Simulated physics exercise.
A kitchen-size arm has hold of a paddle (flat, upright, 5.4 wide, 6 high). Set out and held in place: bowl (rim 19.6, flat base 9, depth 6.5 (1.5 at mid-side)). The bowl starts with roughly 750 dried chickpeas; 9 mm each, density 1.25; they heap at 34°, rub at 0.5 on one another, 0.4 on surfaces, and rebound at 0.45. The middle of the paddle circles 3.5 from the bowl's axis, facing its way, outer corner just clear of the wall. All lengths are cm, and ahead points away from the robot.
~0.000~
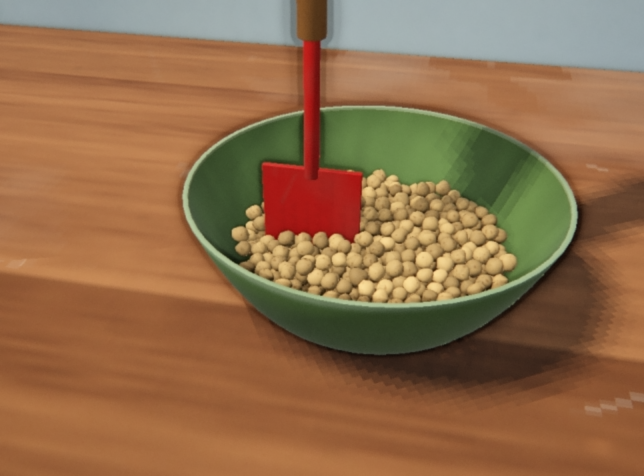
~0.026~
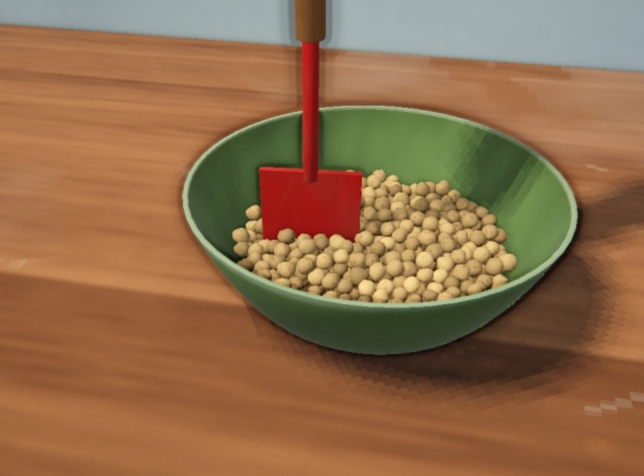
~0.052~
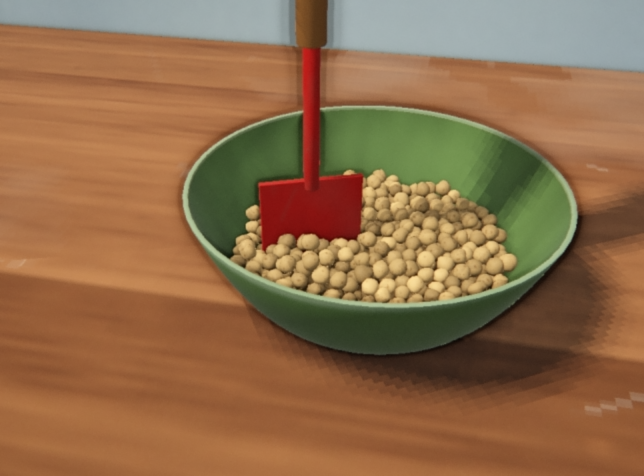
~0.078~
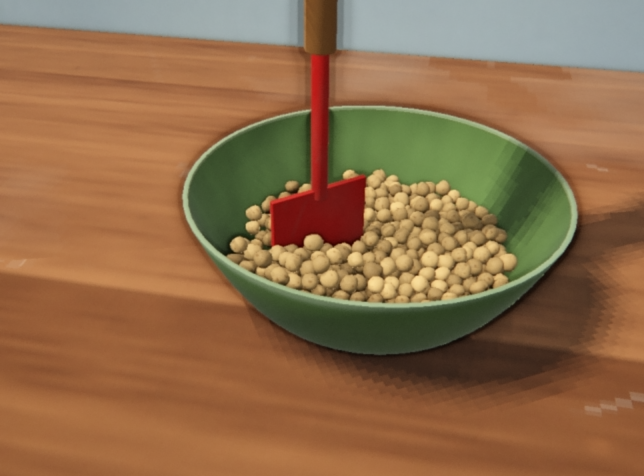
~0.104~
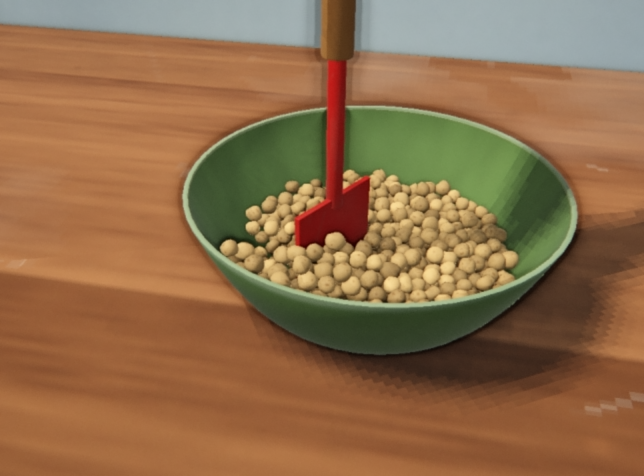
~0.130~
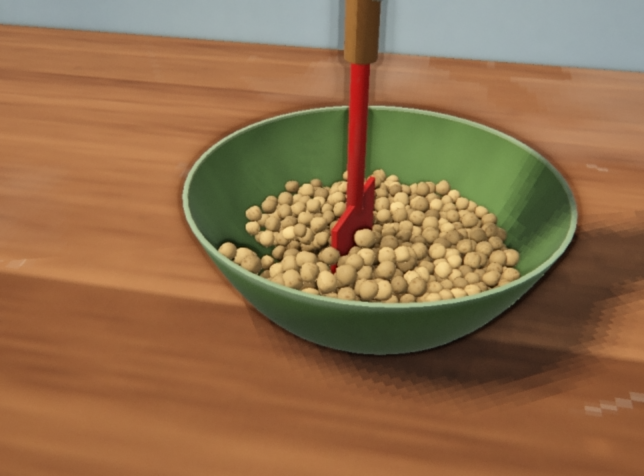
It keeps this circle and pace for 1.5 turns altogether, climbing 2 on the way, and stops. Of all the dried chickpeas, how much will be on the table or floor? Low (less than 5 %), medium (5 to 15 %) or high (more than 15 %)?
Answer: Medium; 5 to 15 % of the dried chickpeas finish on the table or floor.
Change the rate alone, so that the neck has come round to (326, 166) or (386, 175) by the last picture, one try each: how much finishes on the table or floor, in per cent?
About 0 and 20 per cent.
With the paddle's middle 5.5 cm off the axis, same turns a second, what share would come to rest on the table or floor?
Then about 0 per cent.
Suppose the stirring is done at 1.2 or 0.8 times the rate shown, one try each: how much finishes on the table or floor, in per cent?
Some 15 and 5 per cent.
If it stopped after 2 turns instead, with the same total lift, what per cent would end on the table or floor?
Then about 10 per cent.
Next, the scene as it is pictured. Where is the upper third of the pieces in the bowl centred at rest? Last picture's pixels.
At about (374, 248).
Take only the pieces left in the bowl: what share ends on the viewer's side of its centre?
Roughly 50 per cent.
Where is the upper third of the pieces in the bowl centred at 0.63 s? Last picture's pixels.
At about (329, 271).
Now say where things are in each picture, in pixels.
In the first picture, the paddle neck at (312, 143), 0° round; upper third of the load around (379, 238), from x 240 to 510, top at y 175; 752 in the bowl.
In the second picture, the paddle neck at (311, 145), 6° round; upper third of the load around (377, 238), from x 240 to 510, top at y 175.
In the third picture, the paddle neck at (312, 153), 23° round; upper third of the load around (373, 247), from x 235 to 510, top at y 175.
In the fourth picture, the paddle neck at (320, 162), 42° round; upper third of the load around (369, 255), from x 235 to 510, top at y 175.
In the fifth picture, the paddle neck at (335, 169), 60° round; upper third of the load around (373, 262), from x 230 to 510, top at y 175.
In the sixth picture, the paddle neck at (356, 174), 79° round; upper third of the load around (388, 271), from x 230 to 510, top at y 175; 752 in the bowl.
After 0.38 s, 258° round, highest piece 9 above the table; 714 in the bowl, 22 on the table or floor, 16 in flight or on the tool.
After 0.63 s, 76° round, highest piece 7 above the table; 694 in the bowl, 51 on the table or floor, 7 in flight or on the tool.
After 0.95 s, 180° round, highest piece 6 above the table; 691 in the bowl, 61 on the table or floor.
After 1.65 s, 180° round, highest piece 6 above the table; 691 in the bowl, 61 on the table or floor.
In the end, 691 in the bowl, 61 on the table or floor. That is 8 % on the table or floor.
